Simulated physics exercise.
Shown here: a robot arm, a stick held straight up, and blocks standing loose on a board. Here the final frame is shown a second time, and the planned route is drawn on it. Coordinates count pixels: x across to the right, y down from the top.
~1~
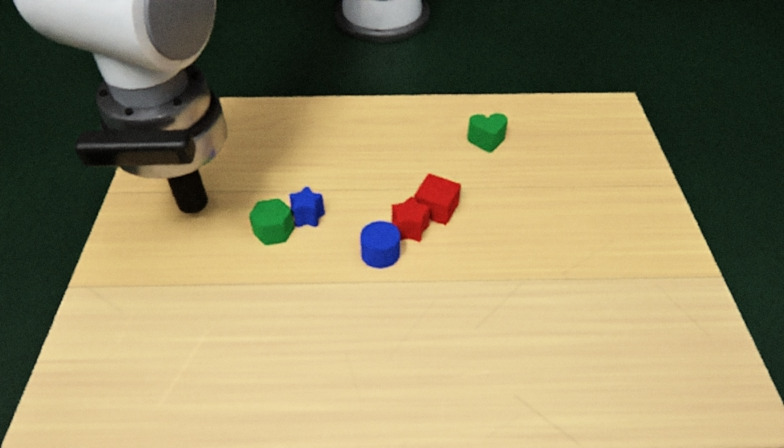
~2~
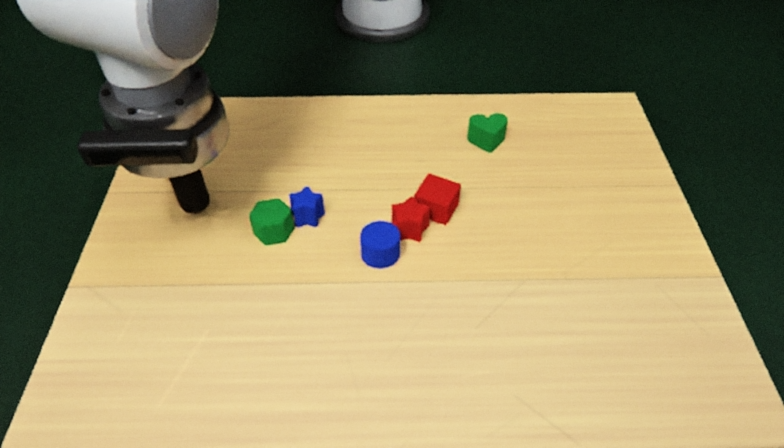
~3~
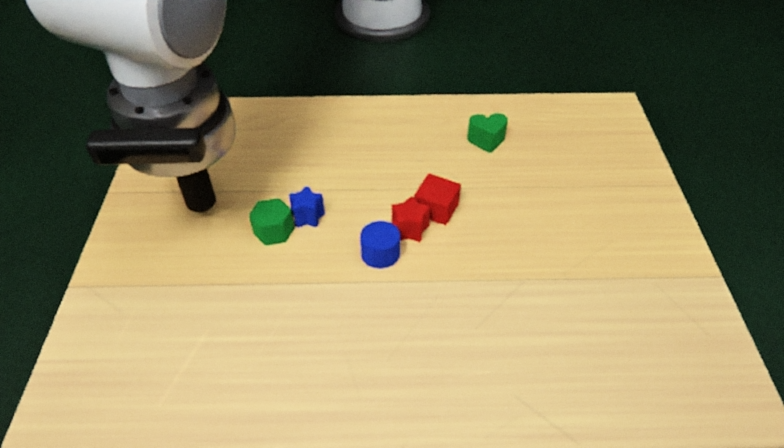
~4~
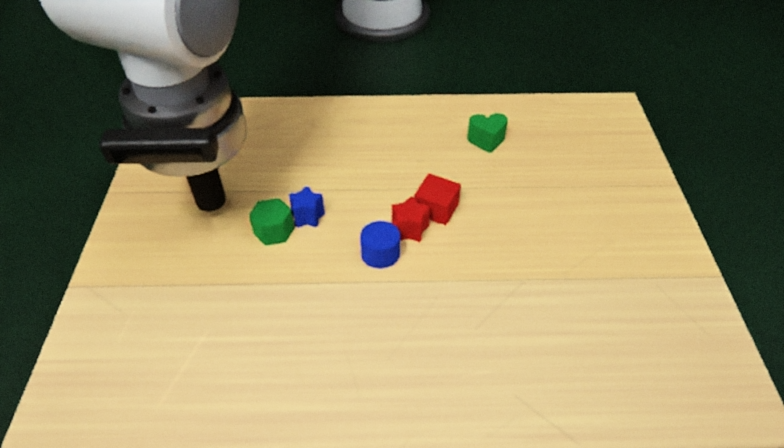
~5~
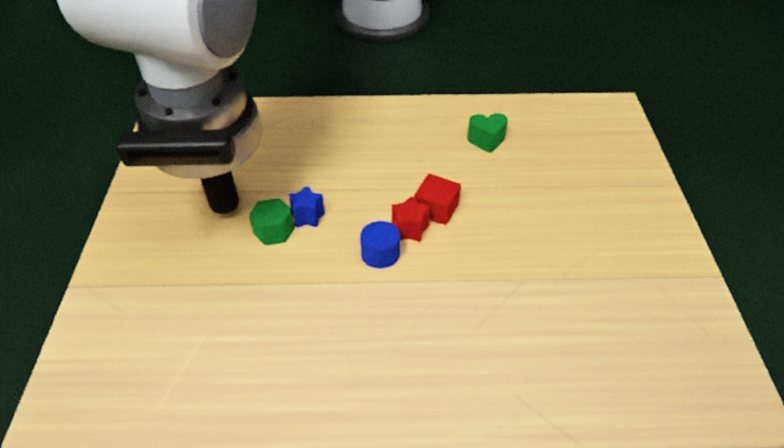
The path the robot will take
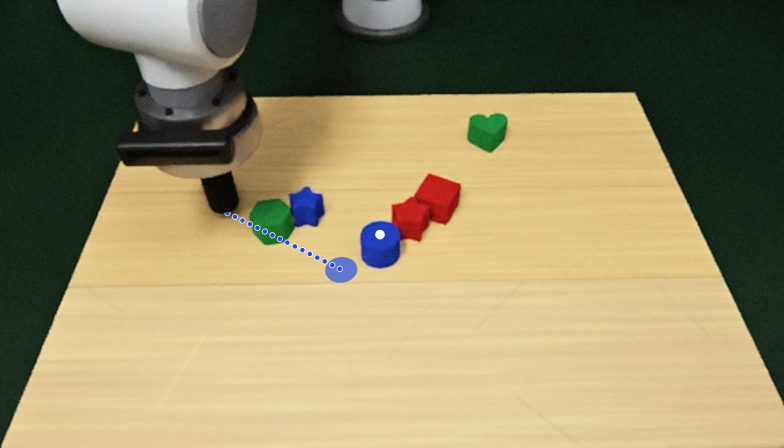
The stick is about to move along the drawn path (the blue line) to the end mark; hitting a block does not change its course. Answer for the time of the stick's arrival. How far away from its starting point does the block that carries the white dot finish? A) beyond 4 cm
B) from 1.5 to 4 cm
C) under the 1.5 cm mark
Correct choice: B.
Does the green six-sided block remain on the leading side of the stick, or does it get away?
It is still ahead of the stick.
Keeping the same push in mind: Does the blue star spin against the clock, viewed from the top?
Yes, it checks out.
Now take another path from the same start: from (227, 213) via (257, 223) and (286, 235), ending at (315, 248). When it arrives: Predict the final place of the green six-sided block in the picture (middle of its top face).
It sits at (339, 246).
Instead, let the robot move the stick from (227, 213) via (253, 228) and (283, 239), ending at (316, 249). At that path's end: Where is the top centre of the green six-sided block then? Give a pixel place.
It will likely be found at (348, 234).
Drawn move, from (227, 213) directly to (341, 270); the dot is on the blue disc.
On the path given first. One third of the way, stick (261, 222); green six-sided block (290, 221); blue star (310, 197), turned 20° anticlockwise.
Two thirds of the way, stick (301, 242); green six-sided block (334, 237), turned 15° anticlockwise; blue star (312, 196), turned 30° anticlockwise.
At the end, stick (340, 261); green six-sided block (377, 252), turned 35° anticlockwise; blue star (312, 196), turned 30° anticlockwise; blue disc (414, 237); red star still.
